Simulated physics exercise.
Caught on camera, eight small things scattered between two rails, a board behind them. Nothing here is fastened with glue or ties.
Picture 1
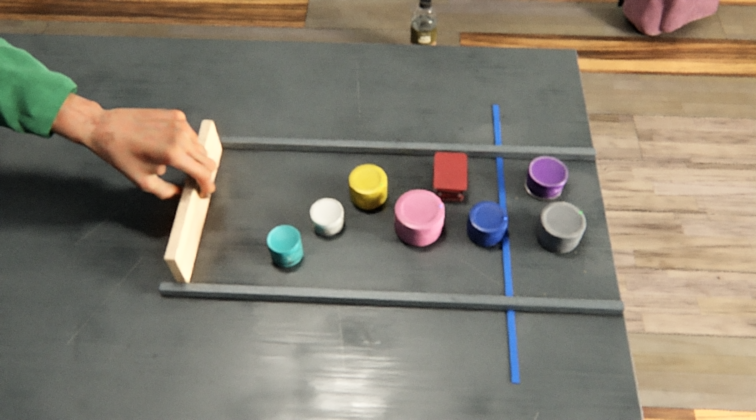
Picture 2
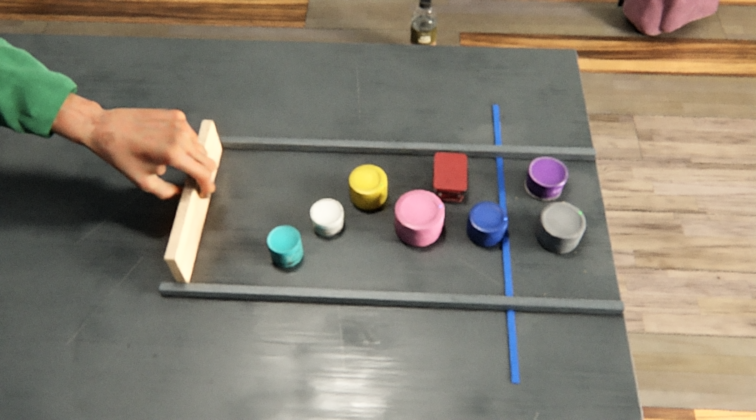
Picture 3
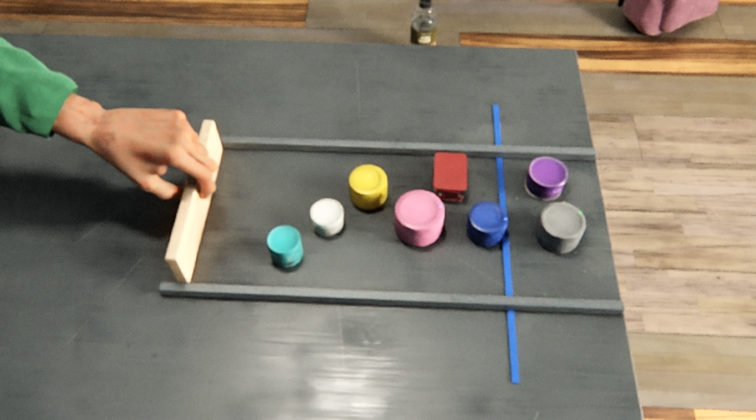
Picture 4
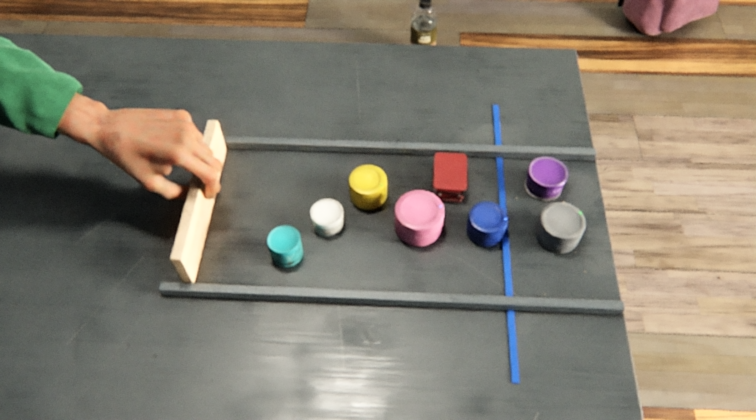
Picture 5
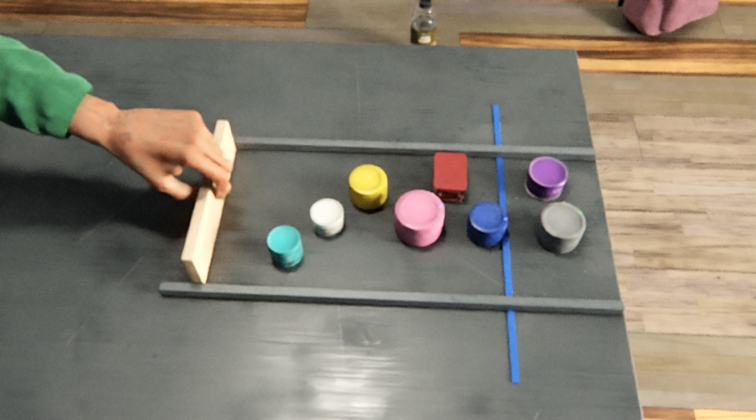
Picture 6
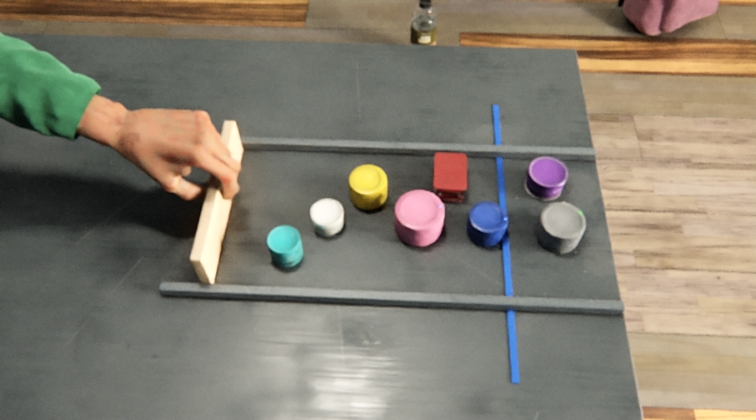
On a dark tabletop, a hand in a green sleeve holds a wooden board upright between two grey rails, left of eight small colourful objects and a blue strip. The board stays nearly still at first, then the hand slides it slightly right, while the objects remain in place.
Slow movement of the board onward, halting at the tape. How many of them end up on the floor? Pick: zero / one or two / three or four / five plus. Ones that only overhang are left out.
That comes to one or two.
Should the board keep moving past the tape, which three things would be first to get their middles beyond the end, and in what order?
Order noted: Grey lid, then blue lid, then purple tin.
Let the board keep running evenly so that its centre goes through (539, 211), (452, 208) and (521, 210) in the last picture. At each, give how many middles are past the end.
The counts would come out as 2, 0 and 2.
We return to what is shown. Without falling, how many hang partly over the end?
Result: 1.
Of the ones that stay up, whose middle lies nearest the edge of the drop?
It would be the blue lid, I'd say.
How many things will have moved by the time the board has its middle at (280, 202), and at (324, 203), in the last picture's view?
I get 1 at the one place and 2 at the other.
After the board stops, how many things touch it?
I count 4 of them.
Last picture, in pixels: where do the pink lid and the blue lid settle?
The first comes to rest at (562, 219), and the second at (605, 229).
Soon after, none off yet; grey lid at rest near (560, 228); purple tin at rest near (546, 179); blue lid at rest near (487, 224).
By the end, the number that fall off is one or two; fallen, grey lid.
